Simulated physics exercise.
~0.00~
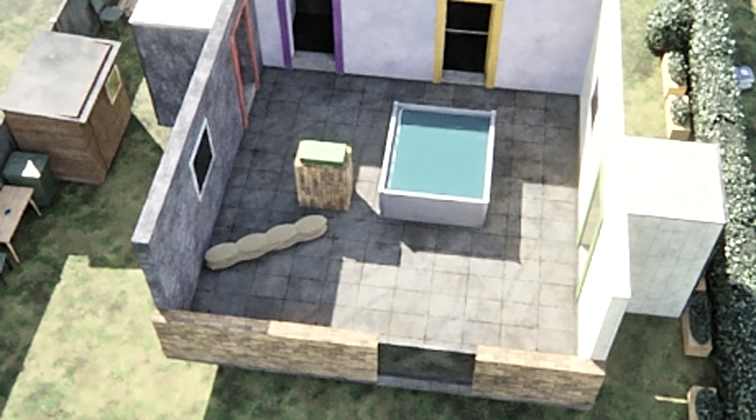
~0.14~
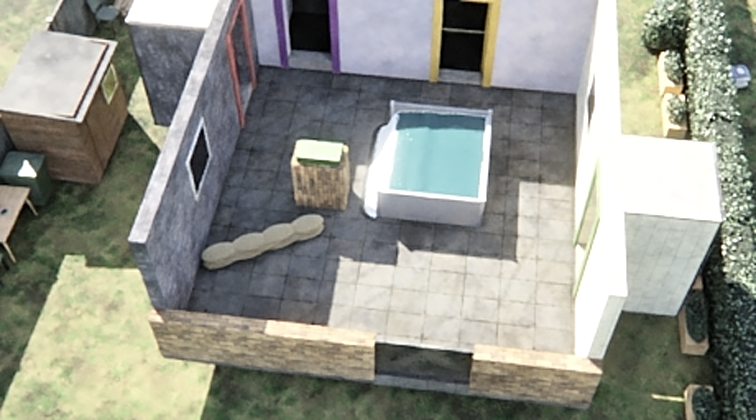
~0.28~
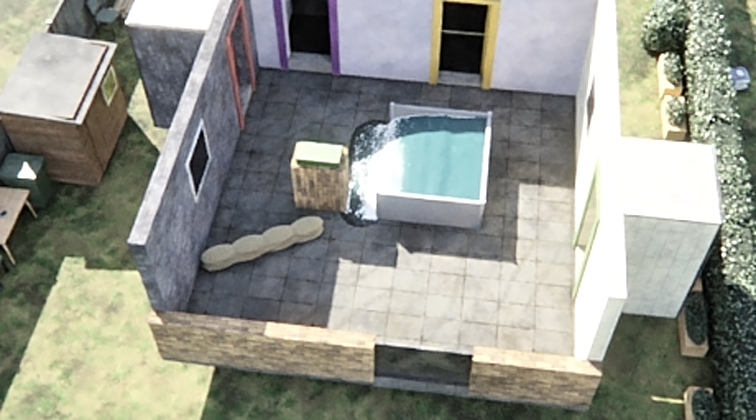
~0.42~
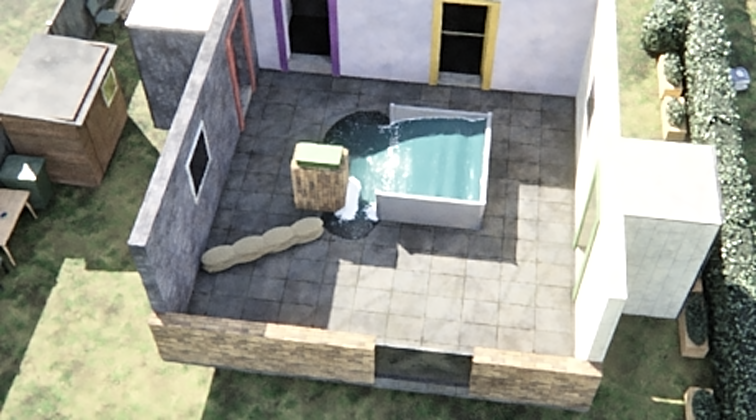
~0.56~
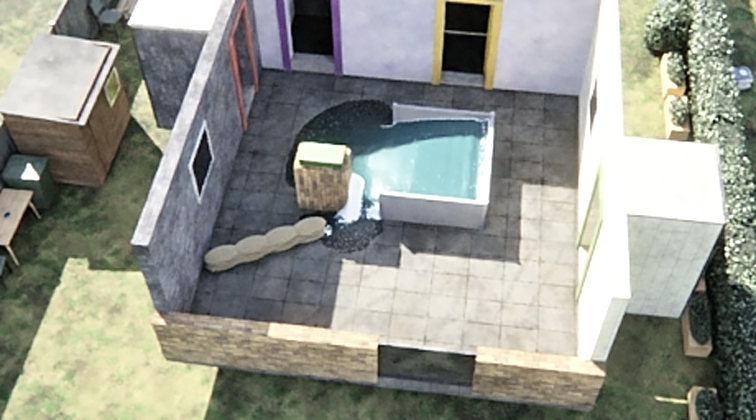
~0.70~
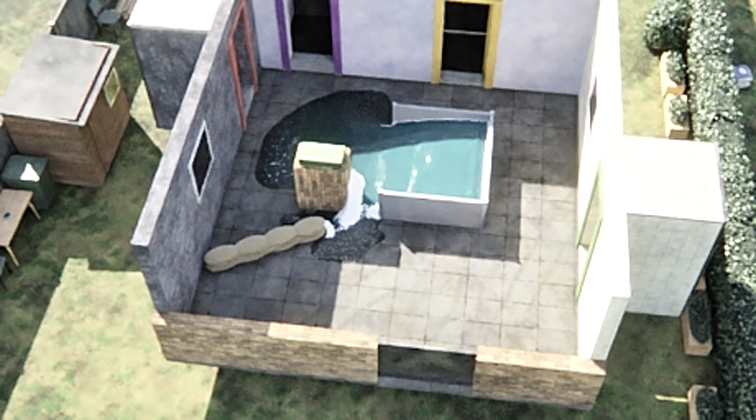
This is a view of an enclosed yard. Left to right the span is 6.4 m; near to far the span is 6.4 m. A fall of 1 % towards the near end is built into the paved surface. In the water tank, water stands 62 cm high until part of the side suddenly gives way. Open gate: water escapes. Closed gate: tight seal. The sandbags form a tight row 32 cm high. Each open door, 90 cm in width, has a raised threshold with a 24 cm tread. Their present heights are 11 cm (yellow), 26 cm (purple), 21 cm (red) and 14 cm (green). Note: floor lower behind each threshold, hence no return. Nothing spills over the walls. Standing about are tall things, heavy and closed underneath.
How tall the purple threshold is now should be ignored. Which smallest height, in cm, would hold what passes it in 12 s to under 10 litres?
It would have to be roughly 20 cm high.
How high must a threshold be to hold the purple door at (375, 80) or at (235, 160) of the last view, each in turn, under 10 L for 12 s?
7.0 and 31 cm.
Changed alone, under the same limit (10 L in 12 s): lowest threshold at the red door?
At red, roughly 25 cm.
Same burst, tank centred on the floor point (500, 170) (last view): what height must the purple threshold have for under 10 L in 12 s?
I'd put it at close to 18 cm.
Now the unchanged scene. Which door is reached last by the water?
Last: Green.
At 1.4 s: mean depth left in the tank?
Roughly 28 cm on average.
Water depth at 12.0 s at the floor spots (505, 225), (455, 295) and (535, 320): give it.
Approx. 3 / 8 / 7 cm.
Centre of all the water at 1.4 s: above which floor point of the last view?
Around (368, 170).
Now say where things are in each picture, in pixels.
In the first frame, still water, 62 cm deep, in the water tank at (439, 154); the purple door at (312, 32) is dry.
In the second frame, water pours out at (387, 164) and has run 0.3 m, to (365, 211); about 8 cm deep outside, 62 cm at the back.
In the third frame, the front is at a hidden place, 0.7 m from the gap at (387, 166); 1.4 m2 of floor is wet, 62 cm left at the back.
In the fourth frame, water pours out at (387, 168) and has run 1.2 m, to a hidden place; about 11 cm deep outside, 60 cm at the back.
In the fifth frame, the gap is at (390, 167), the front 1.8 m out at (291, 169); the back of the water tank holds 52 cm.
In the sixth frame, the front is at (260, 174), 2.4 m from the gap at (389, 167); 5.5 m2 of floor is wet, 54 cm left at the back; 0.9 m in a straight line remain to the purple door at (310, 34).
After 1.4 s water covers 35 % of the floor, deepest (38 cm) near (354, 198); 4 cm at the purple door, 0 litres in over its 26 cm threshold.
After 3.0 s water covers 45 % of the floor, deepest (30 cm) near (208, 250); 23 cm at the purple door, 1 litre in over its 26 cm threshold.
After 12.0 s water covers 95 % of the floor, deepest (10 cm) near (470, 373); 4 cm at the purple door, 1 litre in over its 26 cm threshold.
At the purple door as built, the water arrived by 1.3 s and peaked near 25 cm at 2.6 s.
Run again over the same 12 s with other heights there, 25 litres in over 16 cm, 5 litres over 22 cm. The limit of 10 litres is kept from about 20 cm up.
